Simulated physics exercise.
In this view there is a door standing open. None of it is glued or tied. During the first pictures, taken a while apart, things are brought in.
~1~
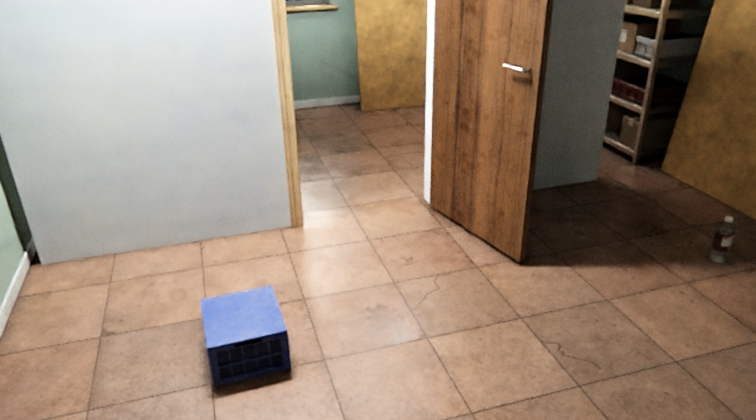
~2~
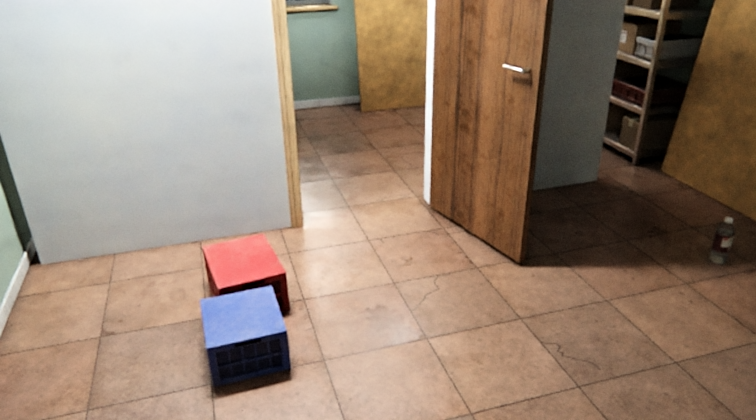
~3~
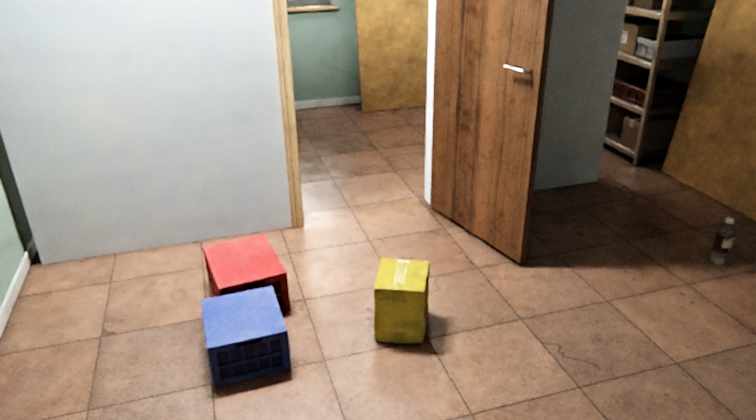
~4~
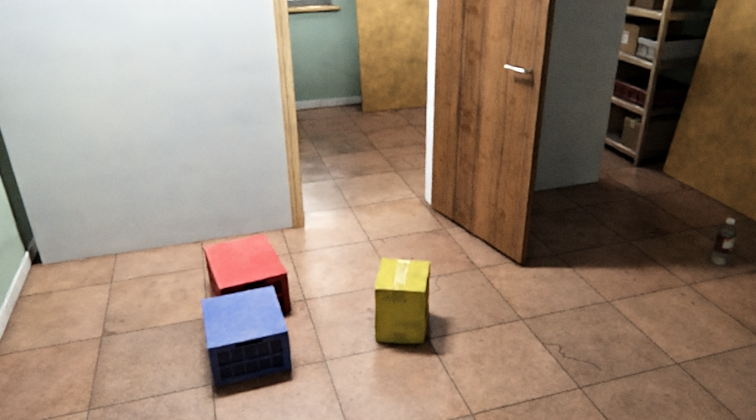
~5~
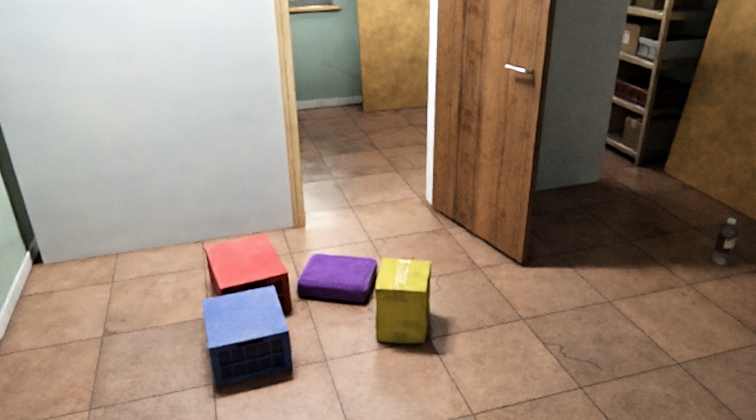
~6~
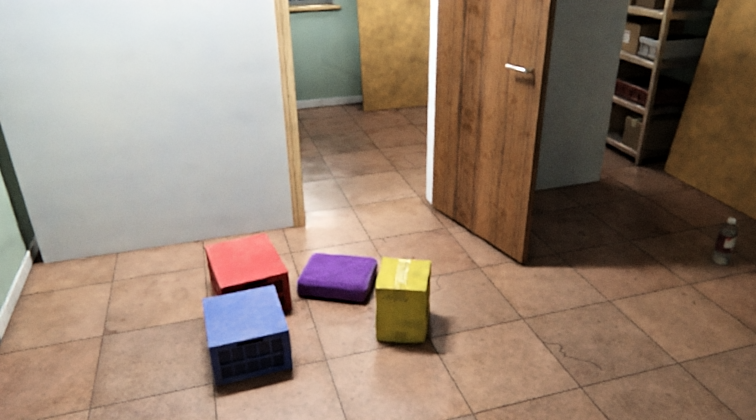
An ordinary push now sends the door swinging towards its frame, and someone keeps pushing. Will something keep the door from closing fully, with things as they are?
My guess is the door will end up fully home.
Then, 0.70 s past the last view, door 84° open.
Then, 1.20 s past the last view, door 51° open.
Then, 1.70 s past the last view, door 13° open.
Finally, door 0° open; all 4 still in place. Final places as the last picture's camera would see them, purple cushion near (338, 276).
